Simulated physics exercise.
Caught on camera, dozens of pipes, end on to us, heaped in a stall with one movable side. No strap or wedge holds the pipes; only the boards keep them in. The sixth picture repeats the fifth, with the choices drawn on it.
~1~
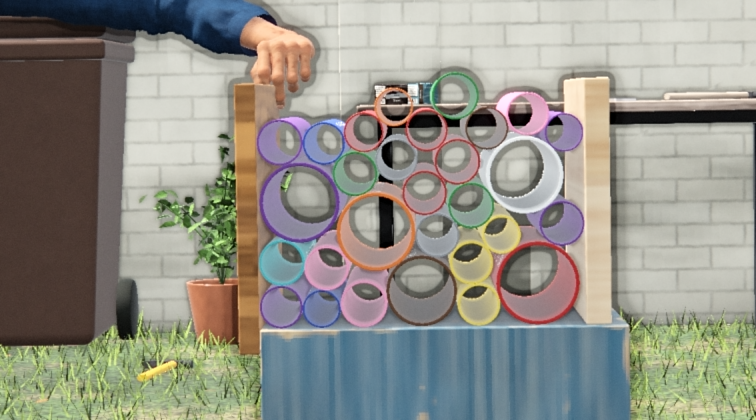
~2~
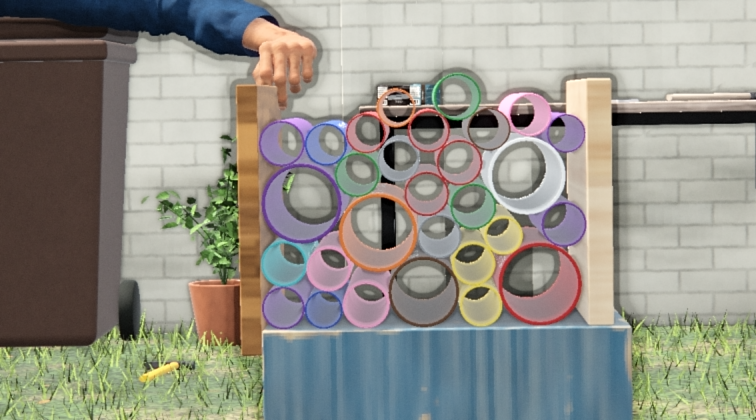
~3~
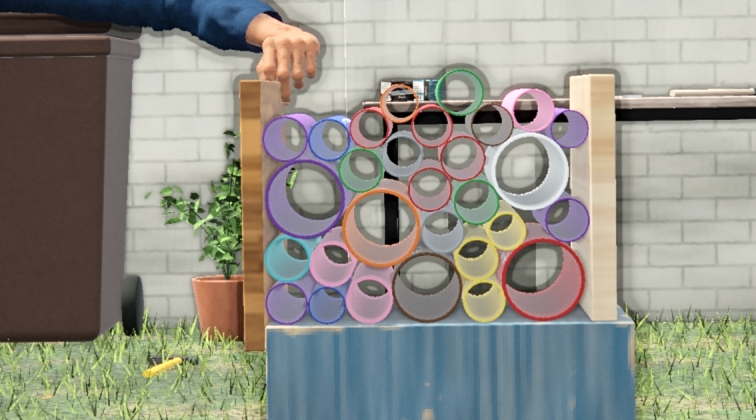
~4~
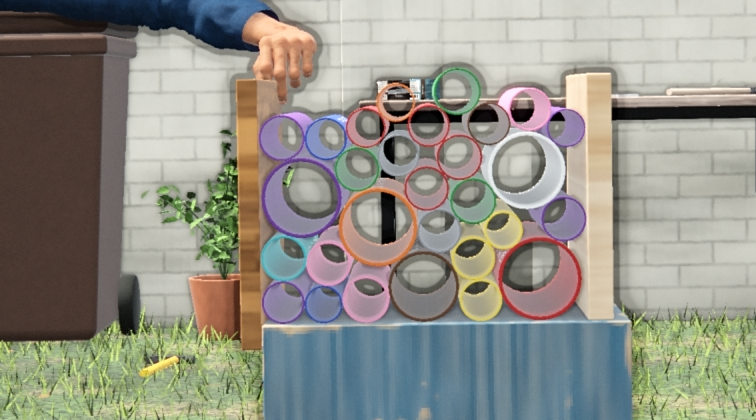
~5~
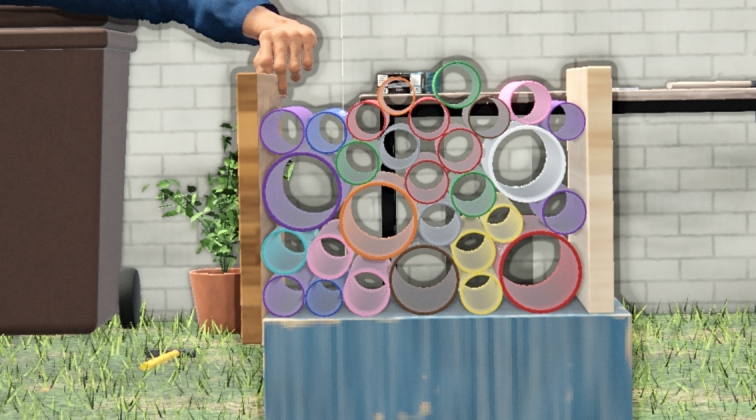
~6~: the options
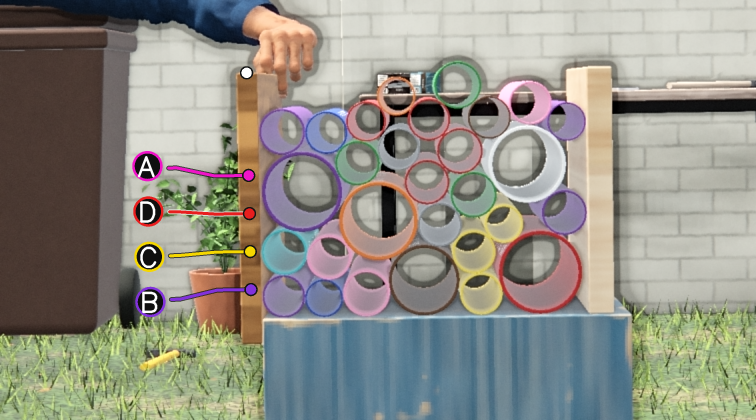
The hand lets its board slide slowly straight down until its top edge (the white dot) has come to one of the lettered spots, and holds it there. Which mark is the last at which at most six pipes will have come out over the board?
No lower than C.
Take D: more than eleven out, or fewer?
At D, fewer than eleven.
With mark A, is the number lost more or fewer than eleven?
It loses fewer than eleven.
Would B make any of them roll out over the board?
Yes.
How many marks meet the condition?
Three of them.
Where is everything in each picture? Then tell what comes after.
The first picture shows side board (261, 210); a purple pipe (282, 307); a red pipe (538, 282).
The second picture shows a red pipe (540, 284); a yellow pipe (503, 235).
The third picture shows a white pipe (530, 172); a purple pipe (570, 129).
The fourth picture shows a red pipe (366, 128); side board (263, 205).
The fifth picture shows a purple pipe (284, 297); a red pipe (541, 272); a yellow pipe (504, 224).
On the marked copy, A at (249, 175); B at (251, 290); C at (250, 252); D at (250, 213); the white dot at (247, 73).
Taking C. A third of the way, top of the board (259, 151).
Two thirds of the way, top of the board (261, 240).
When it is over, top of the board (261, 251), one out over the board.
As for the rest, A one out over the board; B more than six out over the board; D one out over the board.
